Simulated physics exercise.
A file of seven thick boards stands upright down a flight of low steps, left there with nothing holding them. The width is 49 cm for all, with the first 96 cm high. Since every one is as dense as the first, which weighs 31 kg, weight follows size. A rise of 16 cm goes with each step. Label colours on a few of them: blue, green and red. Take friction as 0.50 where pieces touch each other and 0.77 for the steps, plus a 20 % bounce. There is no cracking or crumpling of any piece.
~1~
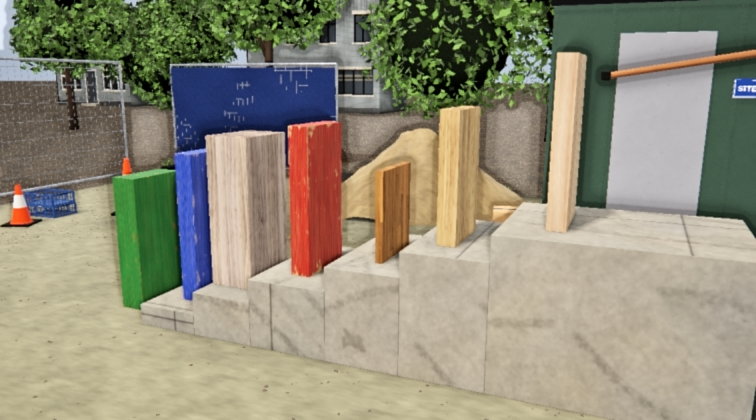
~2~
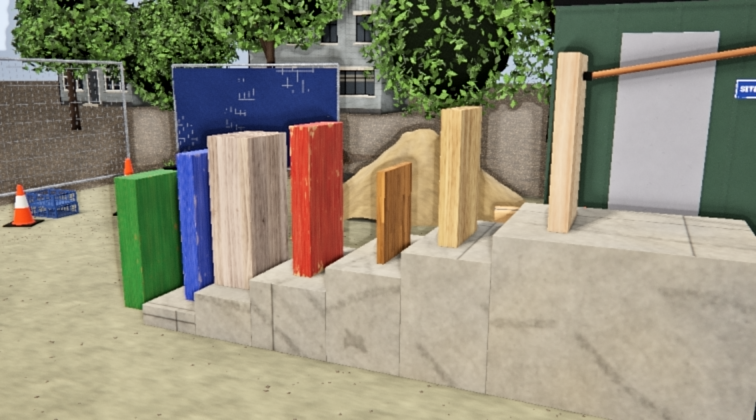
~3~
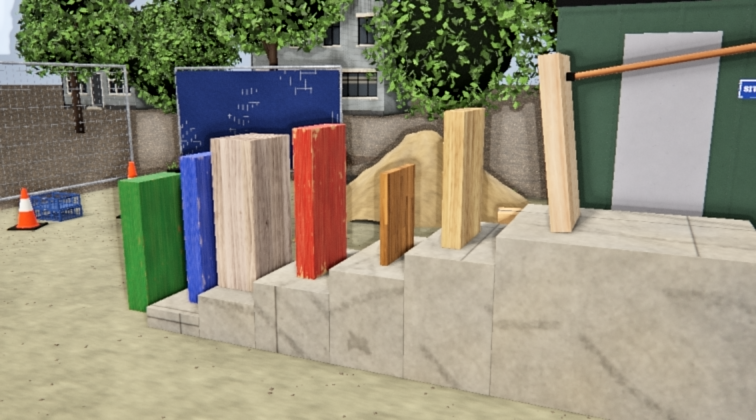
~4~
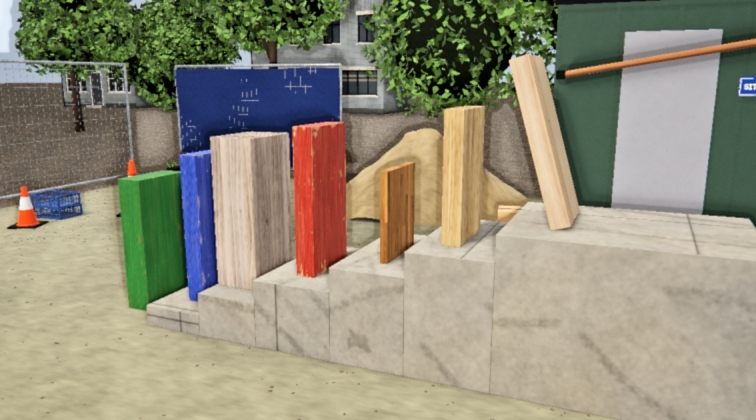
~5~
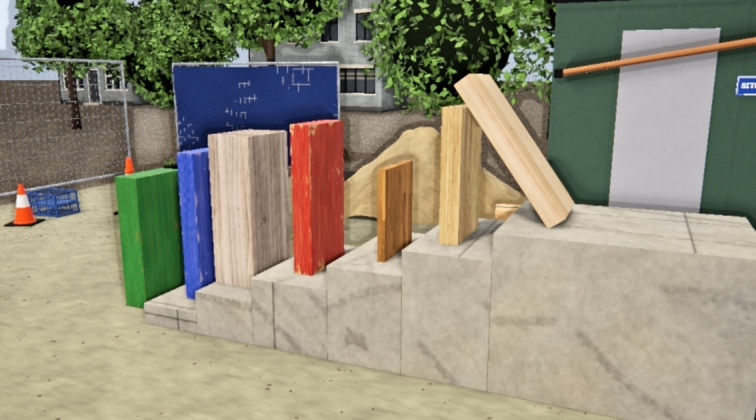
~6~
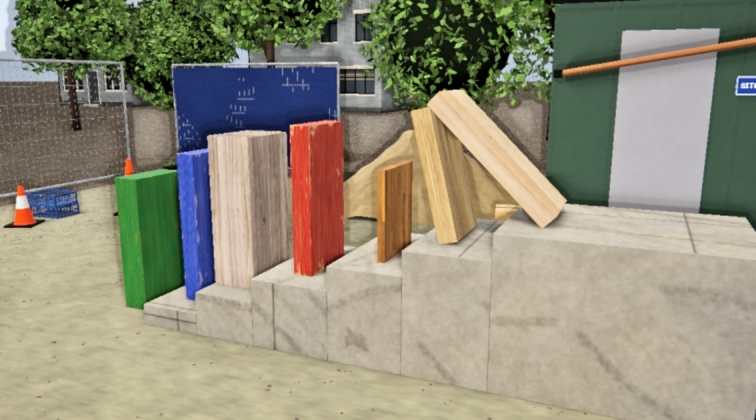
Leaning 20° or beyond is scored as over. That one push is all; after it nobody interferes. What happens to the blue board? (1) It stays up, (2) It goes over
1, it stays up.
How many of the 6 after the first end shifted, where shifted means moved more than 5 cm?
I count 3 of them.
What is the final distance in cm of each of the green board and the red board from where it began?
Green ends up some 0 cm away; red ends up some 20 cm away.
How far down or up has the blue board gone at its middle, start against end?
About 0 cm lower.
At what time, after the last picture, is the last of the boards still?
I'd say around 2.5 seconds.
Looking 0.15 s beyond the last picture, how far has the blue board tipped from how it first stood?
Roughly 0 degrees.
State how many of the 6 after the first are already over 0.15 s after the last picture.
Count at that instant: 1.
Then, 0.15 s on from the sixth picture, 1 of the 6 other boards over; blue board unmoved.
Then, 0.29 s on from the sixth picture, 2 of the 6 other boards over; blue board unmoved.
Then, 0.47 s on from the sixth picture, 2 of the 6 other boards over; blue board unmoved; red board tipped 10°.
Then, 1.09 s on from the sixth picture, 2 of the 6 other boards over; blue board unmoved; red board tipped 17°.
Finally, 2 of the 6 other boards over; blue board unmoved; red board tipped 17°; green board unmoved. Four left standing. Seen by the last camera, middles, blue board near (211, 222), red board near (293, 194).
